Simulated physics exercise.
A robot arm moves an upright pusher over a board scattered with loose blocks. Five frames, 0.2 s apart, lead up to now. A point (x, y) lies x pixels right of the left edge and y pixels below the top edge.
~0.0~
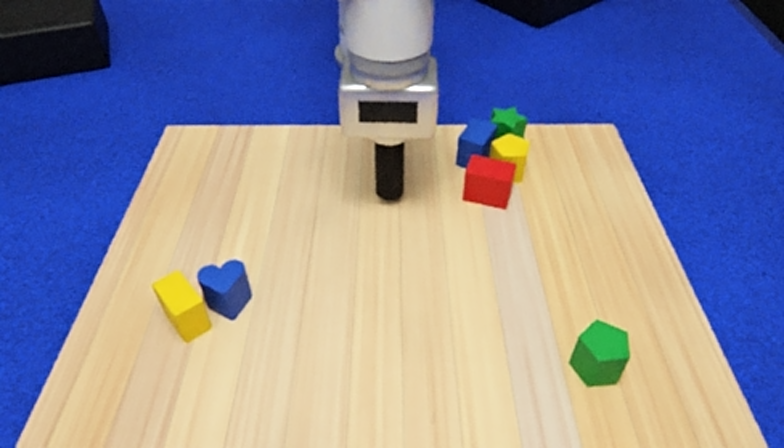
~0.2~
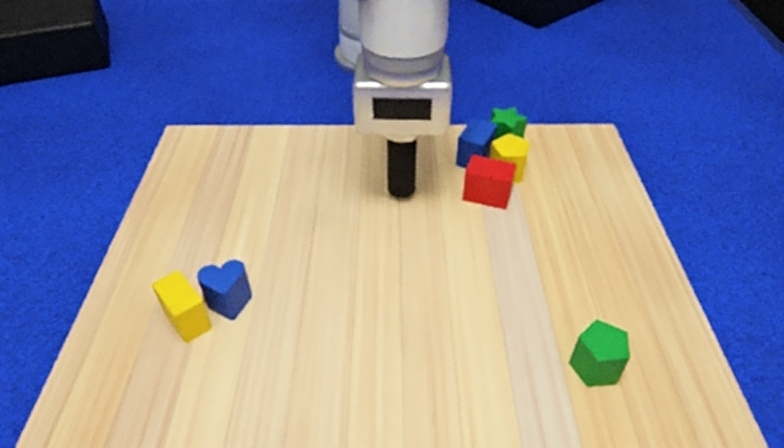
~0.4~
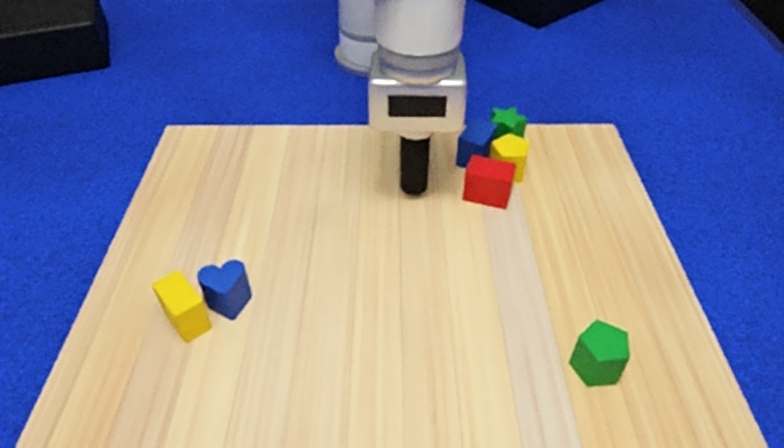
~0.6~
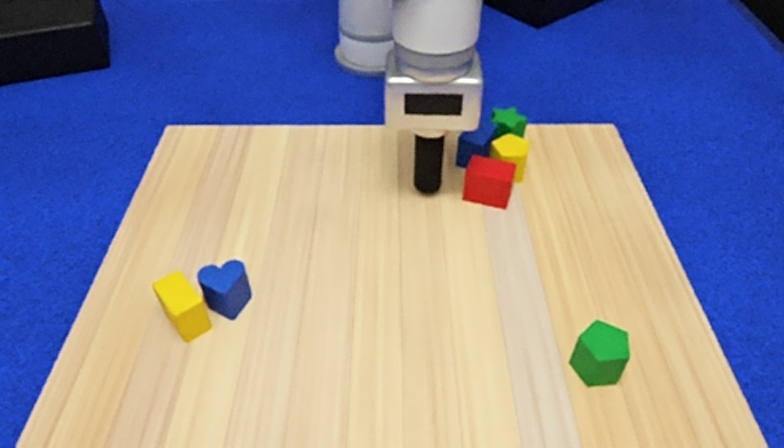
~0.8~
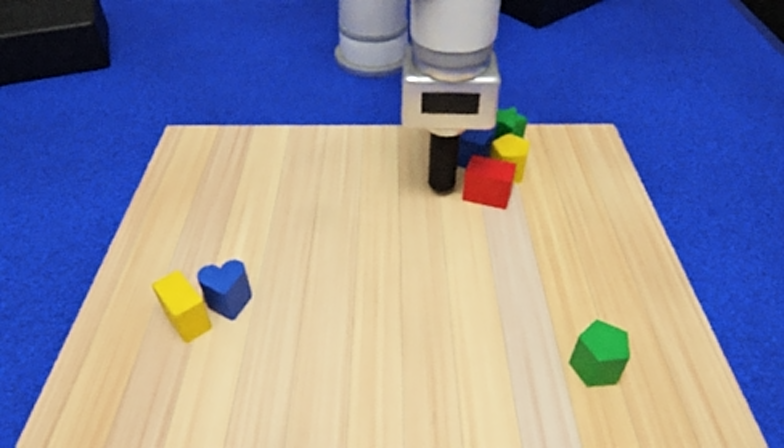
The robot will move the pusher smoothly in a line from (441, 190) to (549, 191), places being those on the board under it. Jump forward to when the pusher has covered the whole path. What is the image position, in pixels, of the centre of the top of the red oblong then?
That would be at about pixel (587, 183).
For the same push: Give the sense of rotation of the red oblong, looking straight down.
Spins clockwise.
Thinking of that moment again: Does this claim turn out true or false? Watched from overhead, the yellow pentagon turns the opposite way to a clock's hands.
Answer: True.
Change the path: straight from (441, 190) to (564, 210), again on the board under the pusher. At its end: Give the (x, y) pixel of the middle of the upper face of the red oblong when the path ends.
That would be at about pixel (605, 173).
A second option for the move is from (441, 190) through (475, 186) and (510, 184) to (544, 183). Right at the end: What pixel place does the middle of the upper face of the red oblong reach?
Around (552, 180).
On the path given first. One third of the way, pusher (479, 184); red oblong (519, 170).
Two thirds of the way, pusher (516, 184); red oblong (556, 176), turned 25° clockwise; yellow pentagon (521, 143), turned 40° anticlockwise.
At the end, pusher (551, 184); blue oblong not moved; red oblong (587, 183), turned 45° clockwise; yellow pentagon (524, 142), turned 55° anticlockwise.
